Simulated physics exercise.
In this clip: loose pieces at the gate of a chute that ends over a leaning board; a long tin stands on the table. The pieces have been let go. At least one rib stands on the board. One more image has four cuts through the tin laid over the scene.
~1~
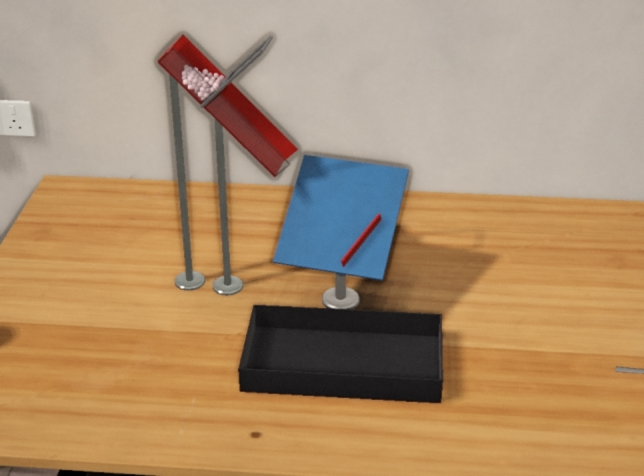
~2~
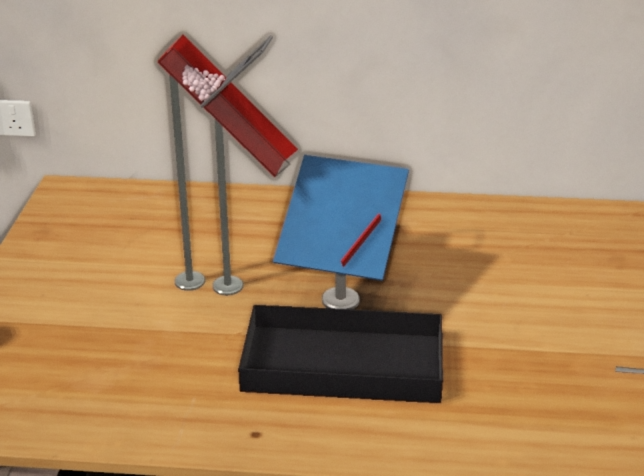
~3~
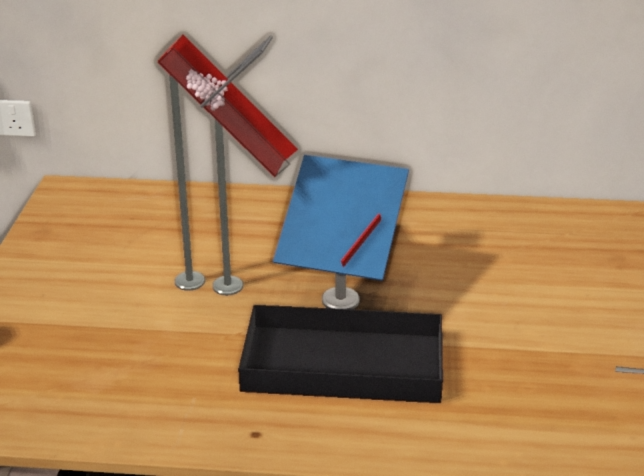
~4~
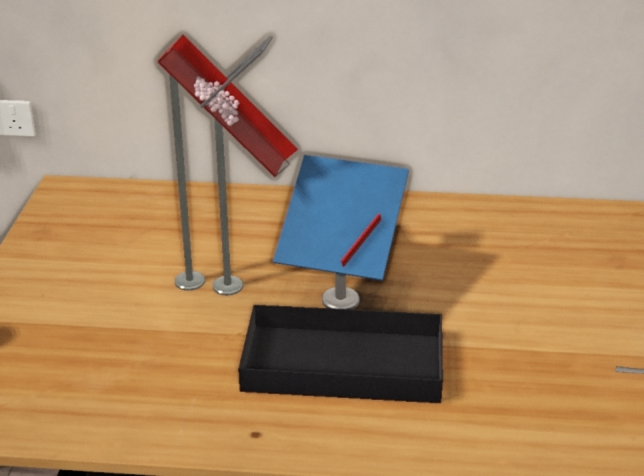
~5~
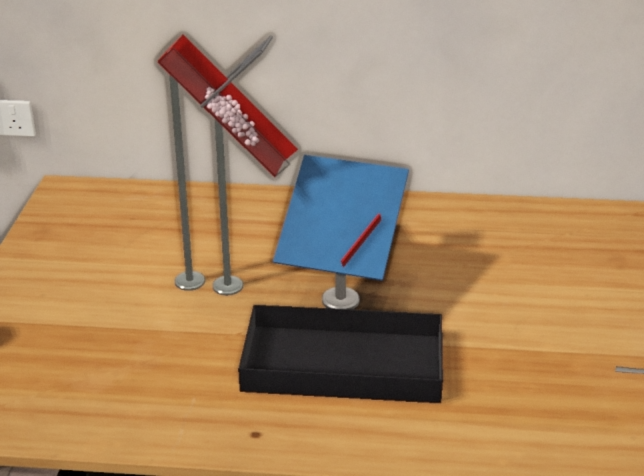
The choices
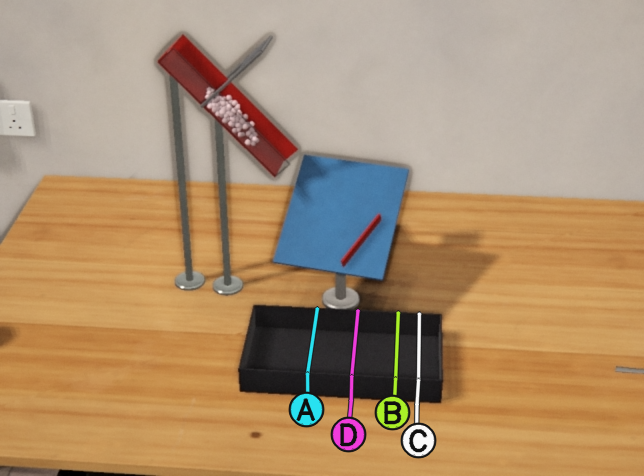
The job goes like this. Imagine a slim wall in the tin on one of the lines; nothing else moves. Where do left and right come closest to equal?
A beats the others.
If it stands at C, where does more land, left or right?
The left side.
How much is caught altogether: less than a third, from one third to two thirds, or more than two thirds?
It is more than two thirds.
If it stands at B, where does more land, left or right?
More lands on the left.
On the marked copy, line A crosses the front rim at (307, 373); line B crosses the front rim at (395, 378); line C crosses the front rim at (418, 379); line D crosses the front rim at (351, 375).
For line A, of what is caught, close to two thirds on the left of the divider, close to a third on the right.
For line B, of what is caught, the whole lot on the left of the divider, none at all on the right.
For line C, of what is caught, the whole lot on the left of the divider, none at all on the right.
For line D, of what is caught, the whole lot on the left of the divider, none at all on the right.
